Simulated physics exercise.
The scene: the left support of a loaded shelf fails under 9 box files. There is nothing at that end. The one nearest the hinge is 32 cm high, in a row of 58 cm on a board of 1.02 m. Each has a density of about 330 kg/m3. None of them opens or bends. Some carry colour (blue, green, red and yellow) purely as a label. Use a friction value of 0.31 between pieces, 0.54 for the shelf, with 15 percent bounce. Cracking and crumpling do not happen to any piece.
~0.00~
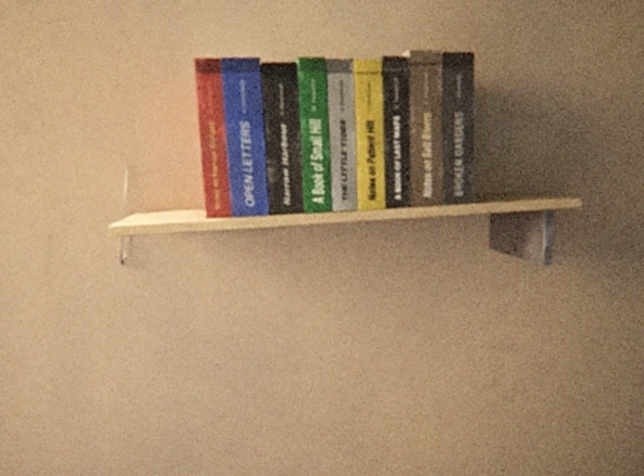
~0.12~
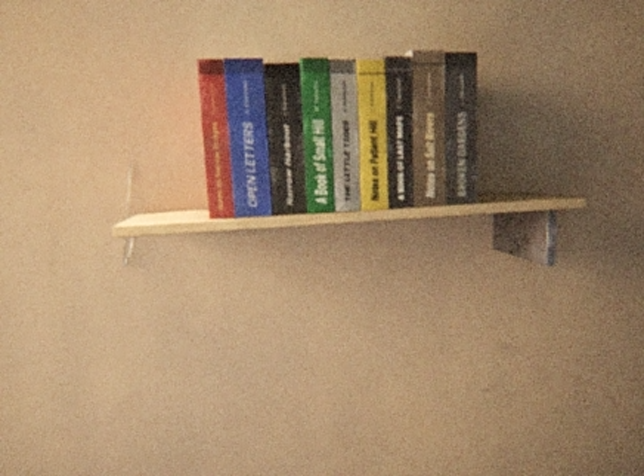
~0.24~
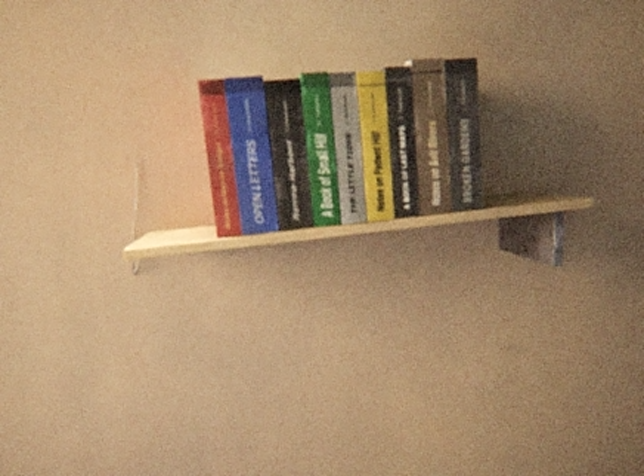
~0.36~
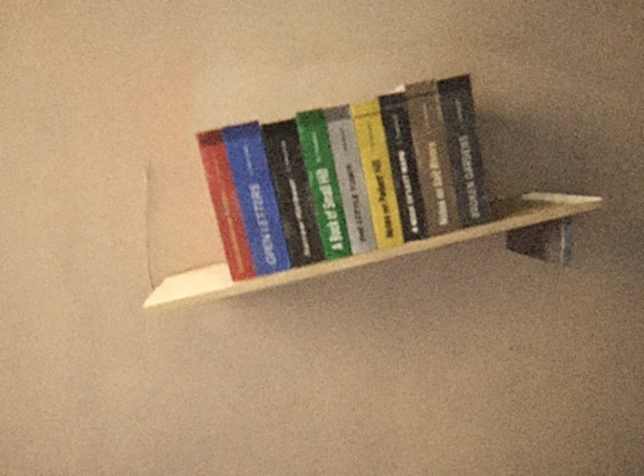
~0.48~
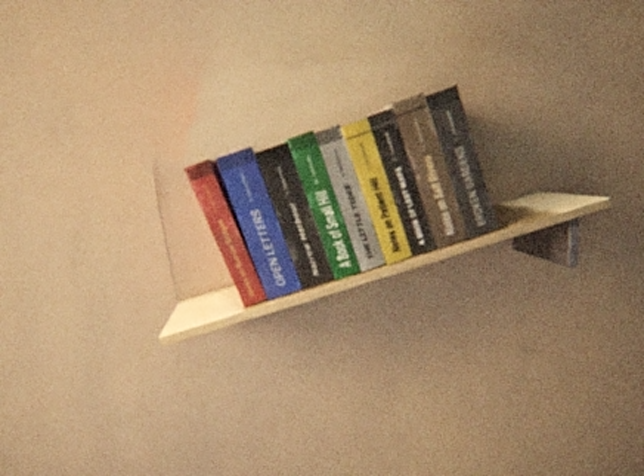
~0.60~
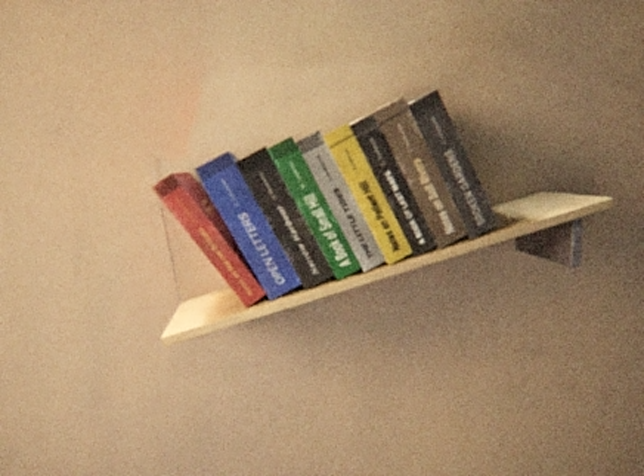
A loaded wall shelf sagged at its left end until it sloped down to the left, and then the row of colourful book-like files leaned over leftward, the red one at the end furthest.
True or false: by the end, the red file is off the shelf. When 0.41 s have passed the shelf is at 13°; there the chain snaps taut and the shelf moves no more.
True.
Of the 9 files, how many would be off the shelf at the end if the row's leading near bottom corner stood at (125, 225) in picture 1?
Then 3.
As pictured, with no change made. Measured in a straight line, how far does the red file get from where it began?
Around 120 cm, start to finish.
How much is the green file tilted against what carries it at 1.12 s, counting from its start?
I'd put it at roughly 50 degrees away from its starting angle.
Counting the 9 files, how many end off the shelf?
Tally: 1.
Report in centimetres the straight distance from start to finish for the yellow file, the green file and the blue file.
The yellow one ends around 20 cm from its start, the green one around 30 cm and the blue one around 50 cm.
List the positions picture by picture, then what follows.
In the first picture (places mark the middle of the side facing us; the camera pans a little; leans and shifts are taken against what carries them), shelf's free end (126, 231) slope 0°; red file (213, 140); yellow file (371, 136); green file (315, 137); nothing disturbed.
The second picture shows shelf's free end (129, 231) slope 0°; red file (216, 141).
The third picture shows shelf's free end (139, 254) slope 3°; red file (220, 160).
The fourth picture shows shelf's free end (158, 308) slope 9°; red file (226, 207).
The fifth picture shows shelf's free end (174, 338) slope 13°; red file (227, 236) leaning 6°; yellow file (378, 193) leaning 4°; 8 disturbed, none off the shelf.
The sixth picture shows shelf's free end (177, 338) slope 13°; red file (211, 242) leaning 20°; blue file (250, 228) leaning 12°; green file (316, 210) leaning 12°; 9 disturbed, none off the shelf.
After 0.68 s, none of the 9 files off the shelf, 9 disturbed; red file leaning 34°; blue file leaning 20°.
After 0.80 s, none of the 9 files off the shelf, 9 disturbed; red file on its side; blue file leaning 35°.
After 0.96 s, 1 of the 9 files off the shelf; red file upside down; blue file on its side.
After 1.12 s, 1 of the 9 files off the shelf; red file on its side; blue file on its side.
At rest (1.5 s), 1 of the 9 files off the shelf; red file on its side; blue file on its side; green file leaning 46°. As the last picture would show them, middles, blue file near (149, 308).
